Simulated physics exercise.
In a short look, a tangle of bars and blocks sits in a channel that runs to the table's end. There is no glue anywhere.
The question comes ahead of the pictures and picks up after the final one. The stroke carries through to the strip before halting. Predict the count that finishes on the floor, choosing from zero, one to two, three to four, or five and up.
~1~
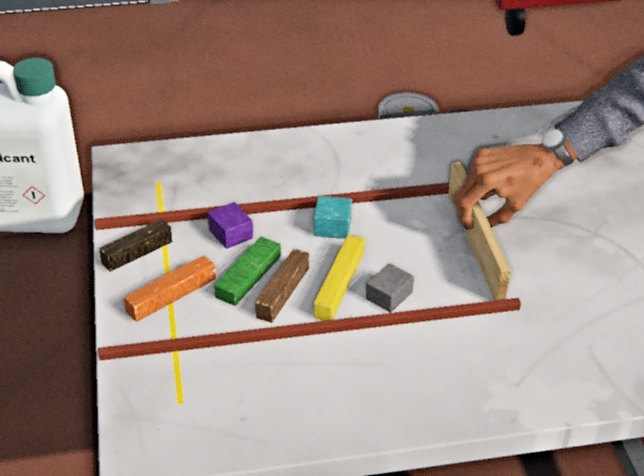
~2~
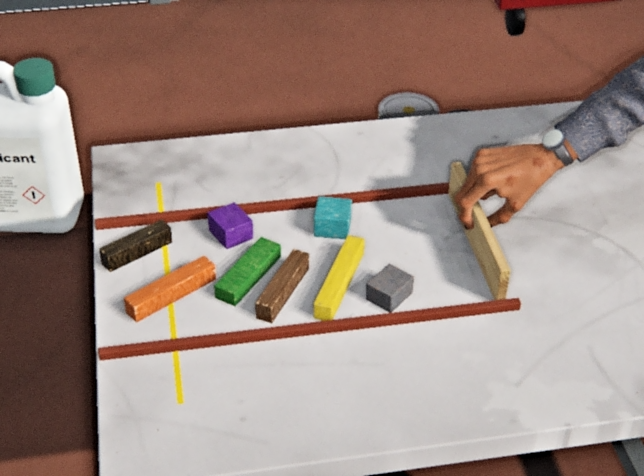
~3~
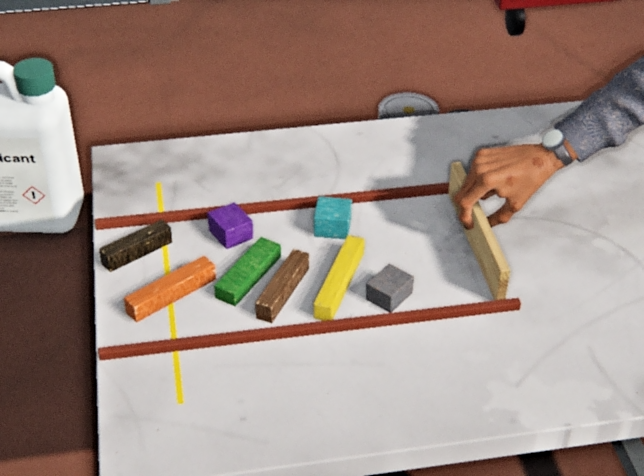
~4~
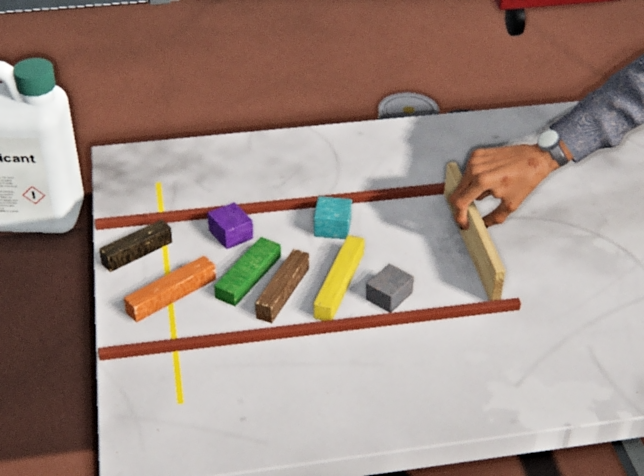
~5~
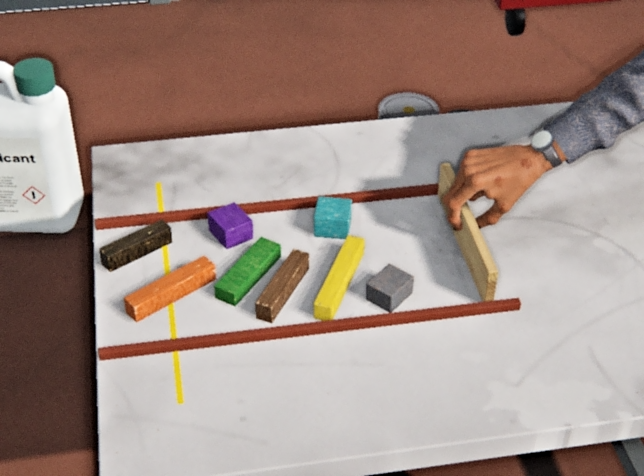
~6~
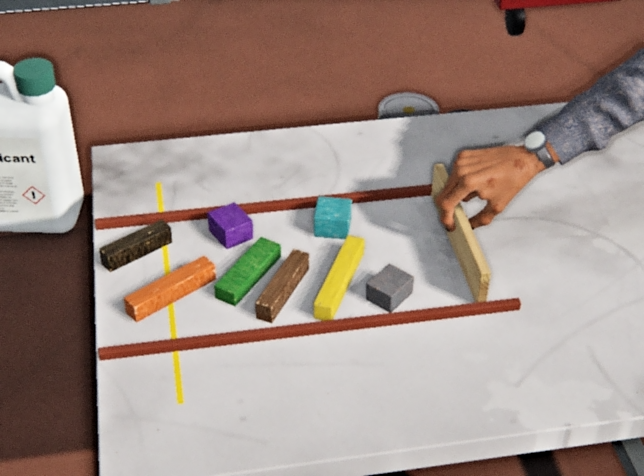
The count on the floor is one to two.
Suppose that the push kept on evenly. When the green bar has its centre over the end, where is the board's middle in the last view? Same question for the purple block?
The middle sits near (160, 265) for the first and near (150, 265) for the other.
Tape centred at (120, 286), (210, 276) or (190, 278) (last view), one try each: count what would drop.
Result per try: 6; 0; 0.
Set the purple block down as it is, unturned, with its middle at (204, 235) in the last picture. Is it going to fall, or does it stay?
So it does not drop, then.
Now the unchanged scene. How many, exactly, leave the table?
2.
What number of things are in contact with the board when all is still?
Number: 3.
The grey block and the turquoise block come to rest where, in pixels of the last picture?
(149, 322) and (147, 239).
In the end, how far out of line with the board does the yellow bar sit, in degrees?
About 25°.
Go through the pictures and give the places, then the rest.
The first frame shows black bar (136, 245); orange bar (171, 288); purple block (231, 225); board (477, 230); tape (168, 280).
The second frame shows orange bar (171, 288); brown bar (283, 285).
The third frame shows purple block (231, 226); turquoise block (333, 218).
The fourth frame shows black bar (136, 245); board (473, 230).
The fifth frame shows orange bar (171, 288); yellow bar (340, 277).
The sixth frame shows black bar (136, 245); orange bar (171, 288); purple block (231, 226); board (459, 232); tape (168, 280).
Soon after, none off yet; black bar at rest near (136, 245); orange bar at rest near (171, 288); purple block at rest near (231, 226).
In the end, the number that fall off is one or two; gone, orange bar and black bar.
